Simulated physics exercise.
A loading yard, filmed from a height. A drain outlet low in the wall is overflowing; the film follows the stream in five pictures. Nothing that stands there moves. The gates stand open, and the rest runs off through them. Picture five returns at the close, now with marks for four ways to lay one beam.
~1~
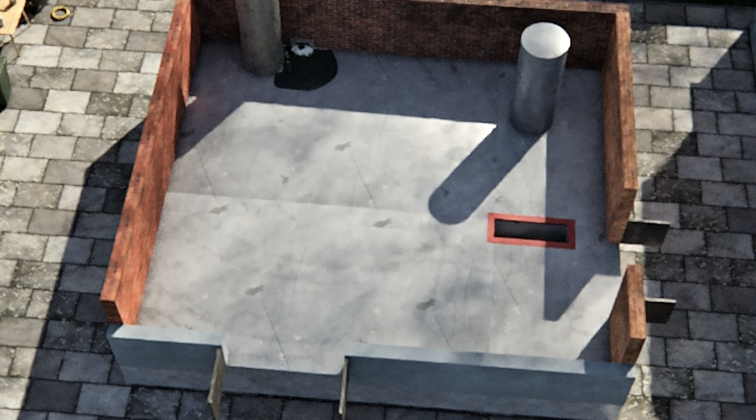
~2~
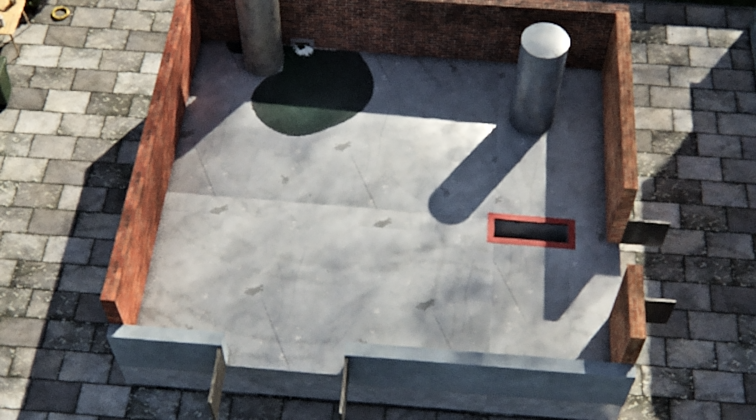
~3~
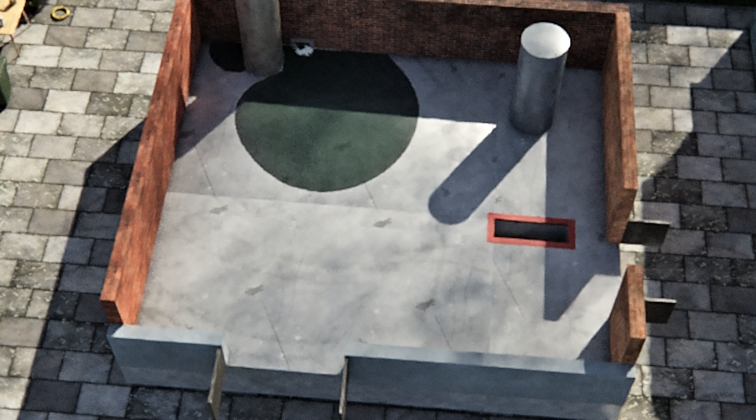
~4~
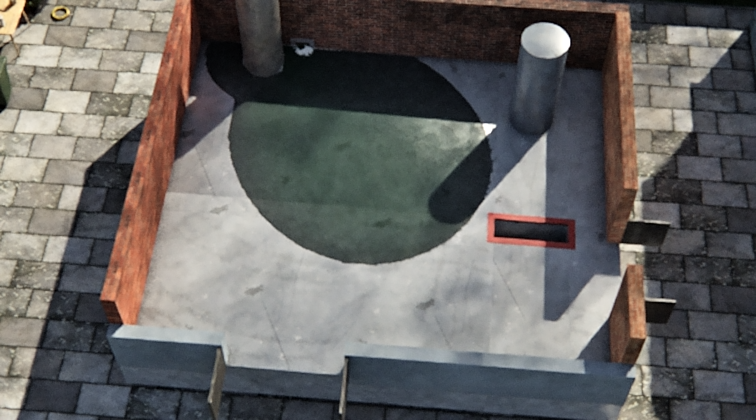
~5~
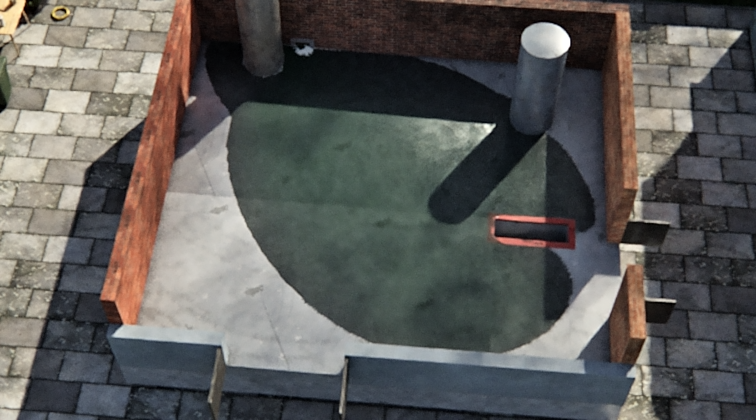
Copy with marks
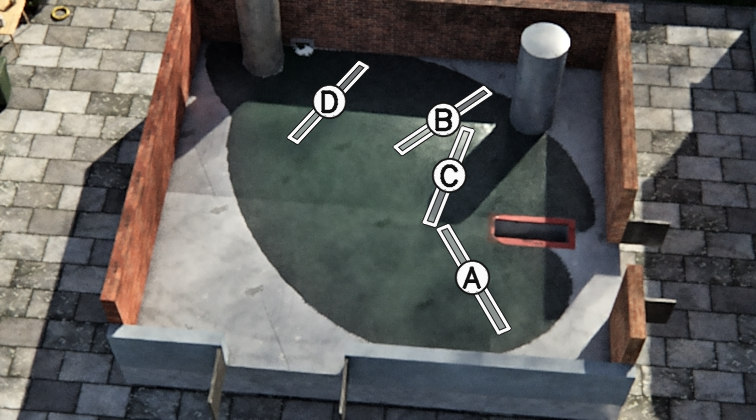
Dark green water spreads from the back wall across the walled yard and reaches the red drain.
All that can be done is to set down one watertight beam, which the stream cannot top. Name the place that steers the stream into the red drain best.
A.
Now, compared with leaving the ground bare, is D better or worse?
Position D is worse.
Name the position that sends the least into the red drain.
That is position D.
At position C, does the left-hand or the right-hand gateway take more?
More leaves on the right.
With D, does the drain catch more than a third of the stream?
No.
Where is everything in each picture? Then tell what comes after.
The first picture shows outfall at (303, 44); red drain at (531, 231); open gate at (608, 278); open gate at (288, 358); 2 % of the ground under water, visible out to (324, 82); red drain still dry.
In the second picture, 7 % of the ground under water, visible out to (320, 128); red drain still dry.
In the third picture, 17 % of the ground under water, visible out to (342, 185); red drain still dry.
In the fourth picture, 35 % of the ground under water, visible out to (400, 256); red drain still dry.
In the fifth picture, 58 % of the ground under water, visible out to (523, 336); red drain taking water.
In white, A from (443, 227) to (503, 330); B from (398, 150) to (487, 90); C from (429, 223) to (467, 129); D from (293, 139) to (363, 64).
If A is chosen, about 39 % of the stream goes into the red drain, about 61 % out by the gates.
If B is chosen, about 30 % of the stream goes into the red drain, about 70 % out by the gates.
If C is chosen, about 28 % of the stream goes into the red drain, about 72 % out by the gates.
If D is chosen, about 15 % of the stream goes into the red drain, about 85 % out by the gates.
